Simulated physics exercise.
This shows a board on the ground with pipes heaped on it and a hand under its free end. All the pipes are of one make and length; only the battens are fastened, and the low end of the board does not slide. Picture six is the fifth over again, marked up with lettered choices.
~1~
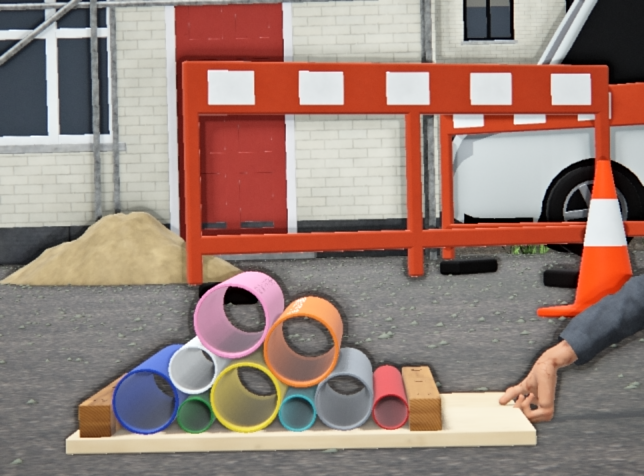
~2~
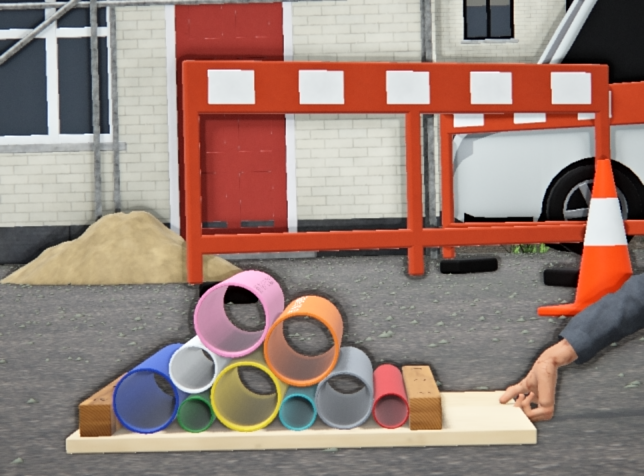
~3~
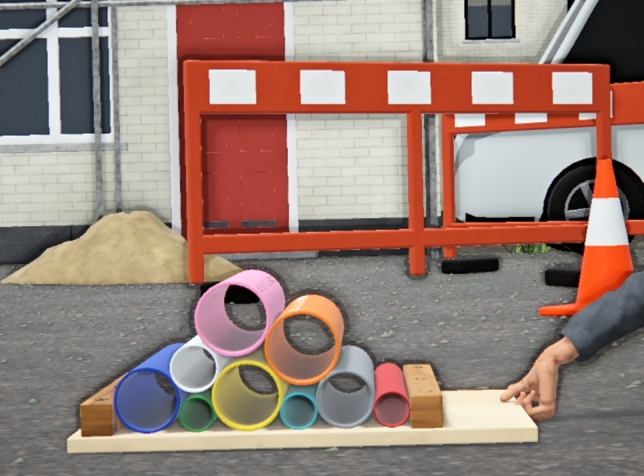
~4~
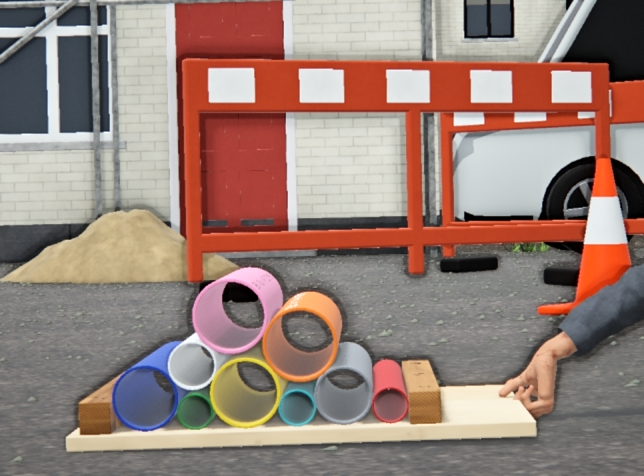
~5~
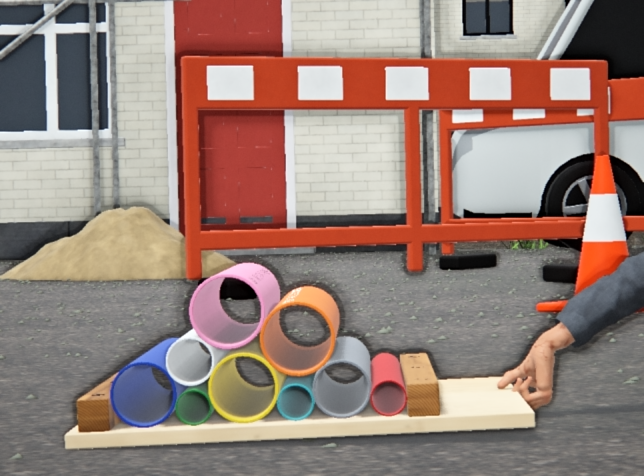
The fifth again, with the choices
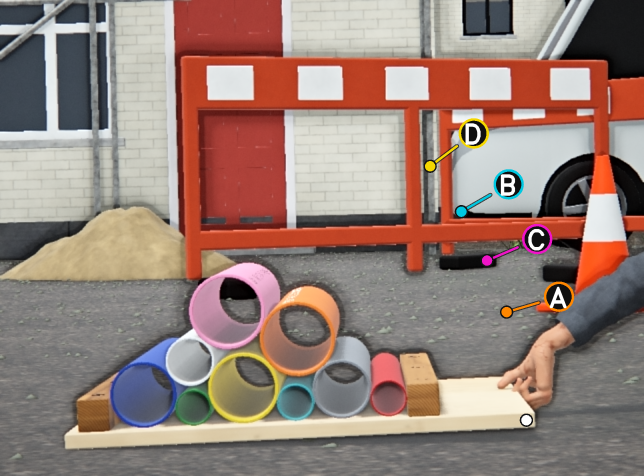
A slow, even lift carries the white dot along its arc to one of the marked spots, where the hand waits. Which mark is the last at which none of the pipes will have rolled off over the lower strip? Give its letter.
Raise it to D.
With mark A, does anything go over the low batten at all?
No, at A.
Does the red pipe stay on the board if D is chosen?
Yes.
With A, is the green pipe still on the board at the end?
The green pipe: Yes.
On the marked copy, A at (506, 312); B at (462, 212); C at (487, 261); D at (430, 166); the white dot at (526, 420).
Taking D. A third of the way, board at 20°.
Two thirds of the way, board at 36°.
When it is over, board at 36°, none over the low batten.
As for the rest, A none over the low batten; B none over the low batten; C none over the low batten.
